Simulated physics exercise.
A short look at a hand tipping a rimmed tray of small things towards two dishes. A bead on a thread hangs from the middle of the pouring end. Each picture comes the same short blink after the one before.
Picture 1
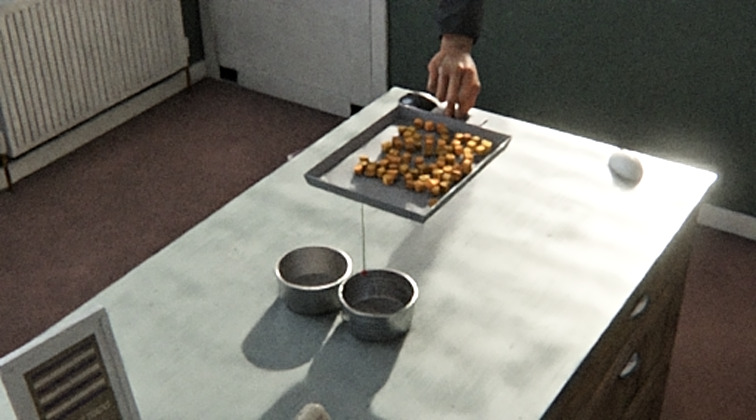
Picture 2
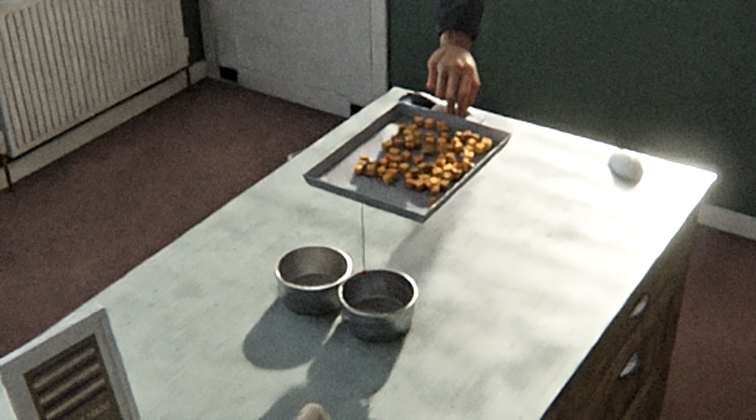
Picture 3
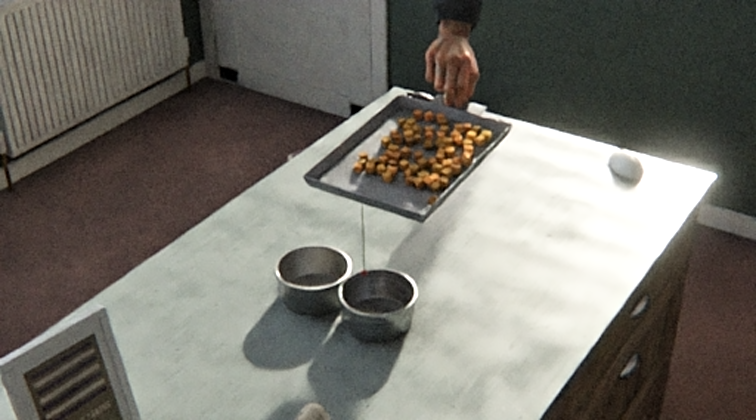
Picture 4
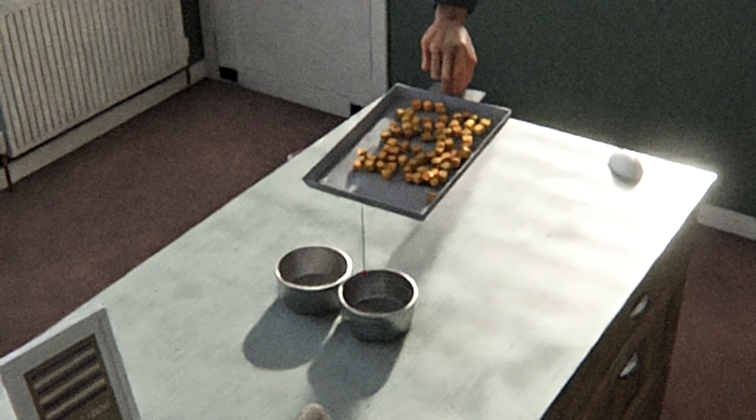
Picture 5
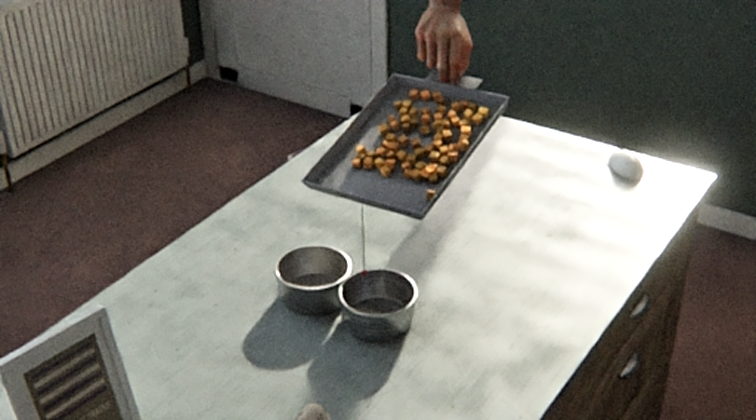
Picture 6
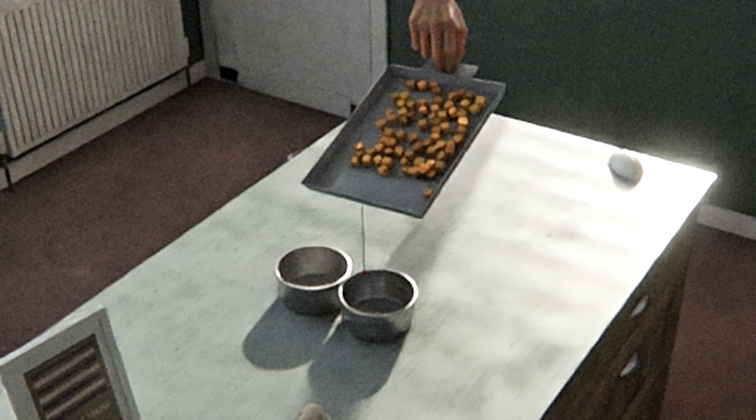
At first, a hand holds a rimmed tray of small golden-brown cubes nearly level above a pale worktop, with two round metal dishes standing nearby. Then the hand raises the far end, tilting the tray gradually more steeply towards the dishes, and the cubes shift only slightly on its surface.
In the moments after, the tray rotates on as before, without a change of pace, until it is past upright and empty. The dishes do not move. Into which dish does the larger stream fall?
The left one ends fuller.
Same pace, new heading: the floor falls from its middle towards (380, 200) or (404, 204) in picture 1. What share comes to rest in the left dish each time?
The first gives 0 %, the second 0 %.
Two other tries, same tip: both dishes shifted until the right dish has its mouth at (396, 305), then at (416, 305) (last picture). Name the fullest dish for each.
At the first place the dish on the left, at the second the left dish.
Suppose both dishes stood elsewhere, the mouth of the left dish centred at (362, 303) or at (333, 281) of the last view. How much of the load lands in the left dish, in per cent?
The first gives 20 %, the second 50 %.
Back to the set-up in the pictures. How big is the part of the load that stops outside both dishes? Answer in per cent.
Near 40 %.
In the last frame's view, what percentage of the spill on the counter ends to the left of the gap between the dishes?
Roughly 80 in a hundred.
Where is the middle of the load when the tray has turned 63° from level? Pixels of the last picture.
At about (349, 179).
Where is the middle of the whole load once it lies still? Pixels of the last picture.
Near (316, 302).
Shortly afterwards, tray tipped steeply; all but a few on the tray; a little in the air.
Next, tray tipped right over; the bulk on the tray; a little in the right dish; a little in the left dish; a little outside both.
Some moments later, tray tipped past a quarter turn; a little in the right dish; near half in the left dish; near a third outside both.
In the end, tray tipped past a quarter turn; a little in the right dish; near half in the left dish; near a third outside both.
